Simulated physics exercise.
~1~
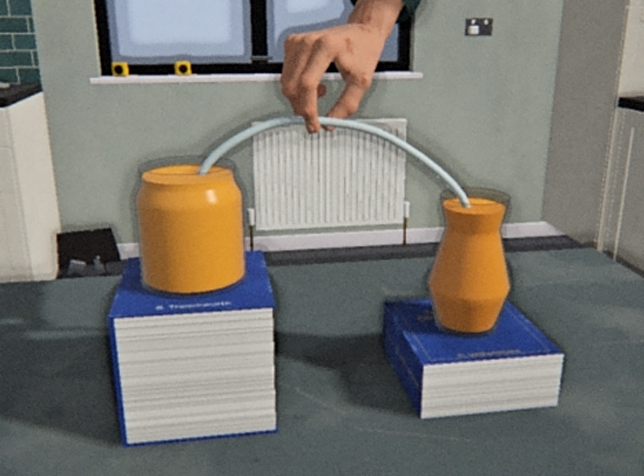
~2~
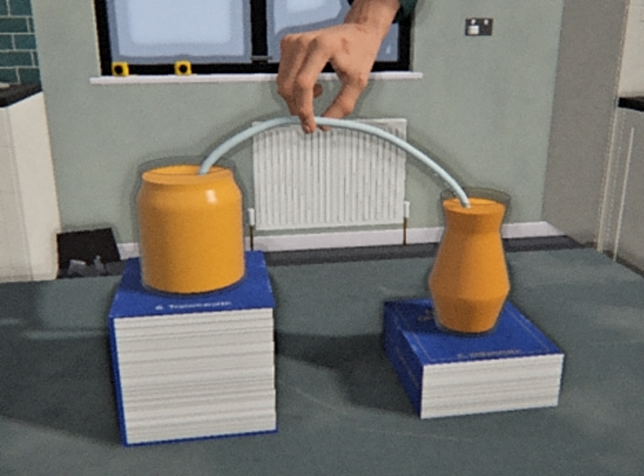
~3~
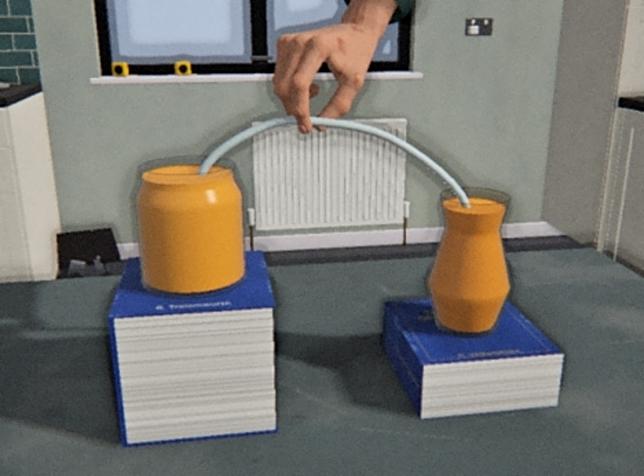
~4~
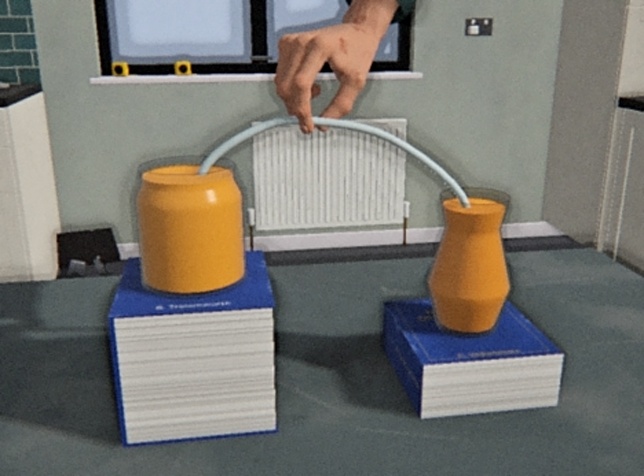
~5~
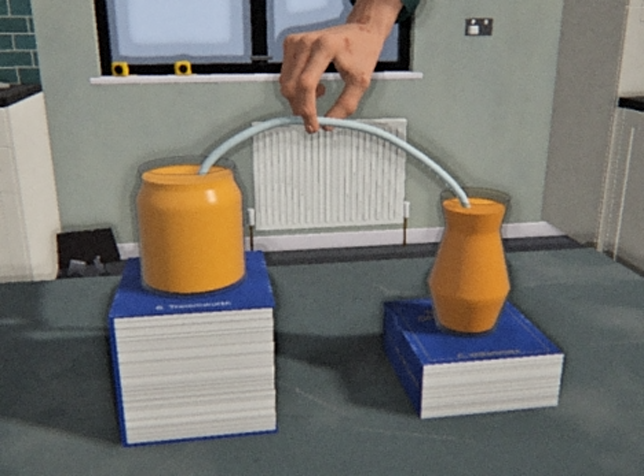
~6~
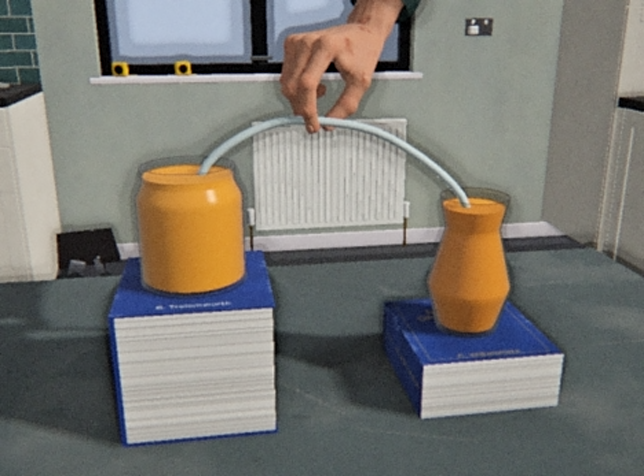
A hand keeps pinching a pale hose linking two orange containers on blue books.
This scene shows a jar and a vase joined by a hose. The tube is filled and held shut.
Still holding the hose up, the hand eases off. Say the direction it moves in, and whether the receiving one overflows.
It flows - right, one that fills - overflows.
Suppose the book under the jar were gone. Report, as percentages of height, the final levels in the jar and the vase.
In the order asked, around 100 and 35 per cent.
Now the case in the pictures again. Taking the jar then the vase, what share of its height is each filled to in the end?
They end up at about 60 and 100 percent of their heights.
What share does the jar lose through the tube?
Estimate: Close to 30 %.
Shortly, the jar is about three quarters full; the vase is full to the brim; the lower one has lost some.
Then, the jar is about two thirds full; the vase is full to the brim; the lower one has lost some.
At the finish, the jar is about two thirds full; the vase is full to the brim; the lower one has lost some; the two surfaces are level.
